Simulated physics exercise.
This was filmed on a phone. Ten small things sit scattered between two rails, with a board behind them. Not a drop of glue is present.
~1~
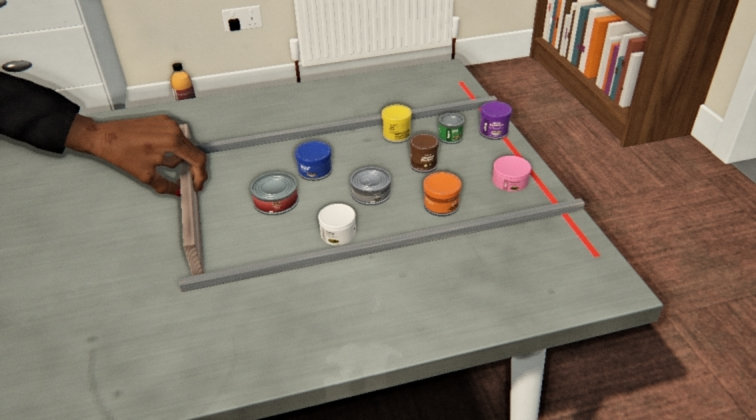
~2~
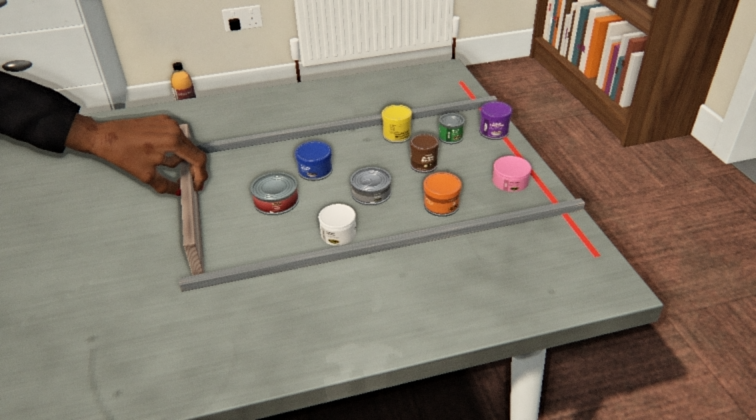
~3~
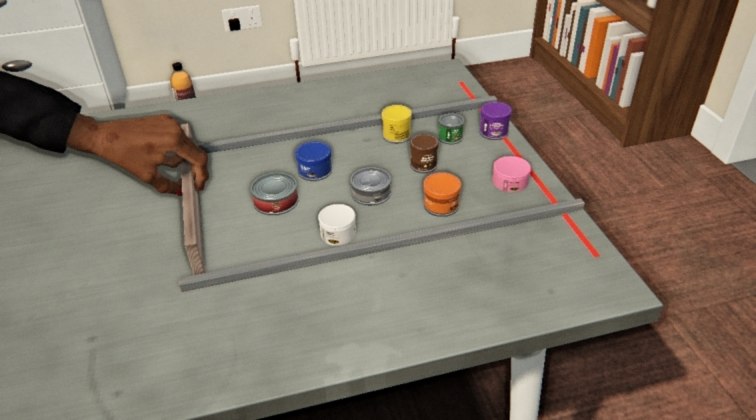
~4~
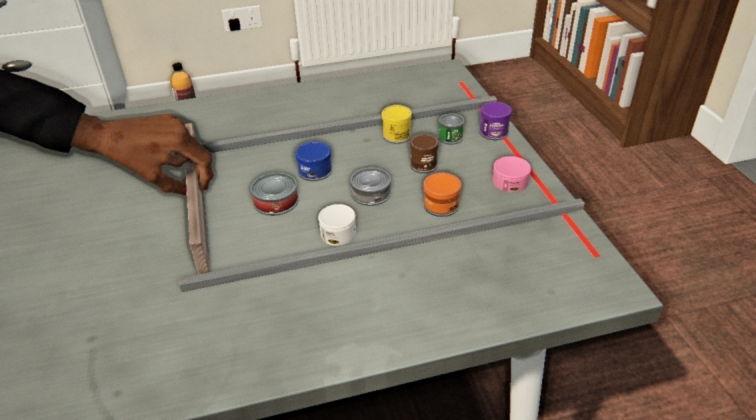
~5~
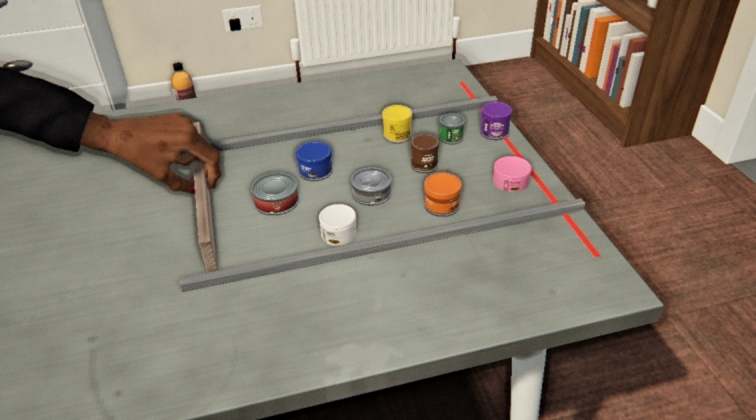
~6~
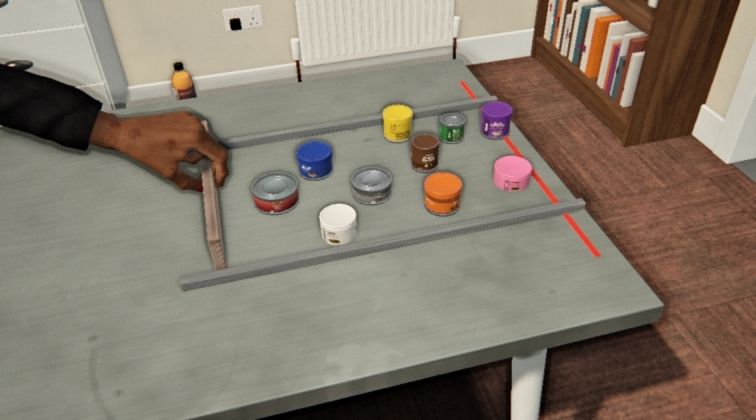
A hand held a wooden board upright between two rails on a grey table, keeping nearly still at first, then slid it slightly right toward the scattered colourful little pots, which stayed in place.
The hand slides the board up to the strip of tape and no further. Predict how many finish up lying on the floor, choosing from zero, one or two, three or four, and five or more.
My prediction is five or more.
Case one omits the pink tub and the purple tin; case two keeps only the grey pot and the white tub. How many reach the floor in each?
Count: 4 (first case); 4 (second).
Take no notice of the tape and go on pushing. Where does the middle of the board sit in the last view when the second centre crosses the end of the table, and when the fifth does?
The first puts it near (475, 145), the next near (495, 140).
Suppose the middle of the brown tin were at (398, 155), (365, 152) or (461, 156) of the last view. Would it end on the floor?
Spot by spot, it drops away, then drops away, then drops away.
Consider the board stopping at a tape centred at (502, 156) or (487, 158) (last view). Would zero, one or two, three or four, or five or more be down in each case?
Okay, so it's 5 or more for the first place and one or two for the second.
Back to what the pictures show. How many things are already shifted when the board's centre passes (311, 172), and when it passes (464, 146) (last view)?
I count 4 first and 10 after.
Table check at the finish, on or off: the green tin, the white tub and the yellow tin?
Result: Green tin gone, white tub safe, yellow tin safe.
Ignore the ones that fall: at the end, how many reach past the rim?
Overhanging: 4.
Soon after, none off yet; purple tin at rest near (496, 121); pink tub at rest near (512, 174); green tin at rest near (452, 129).
After that, none off yet; purple tin at rest near (496, 121); pink tub displaced a little near (528, 174); green tin moving near (455, 127).
In the end, the number that fall off is five or more; gone, grey pot, orange tin, brown tin, green tin, pink tub and purple tin.
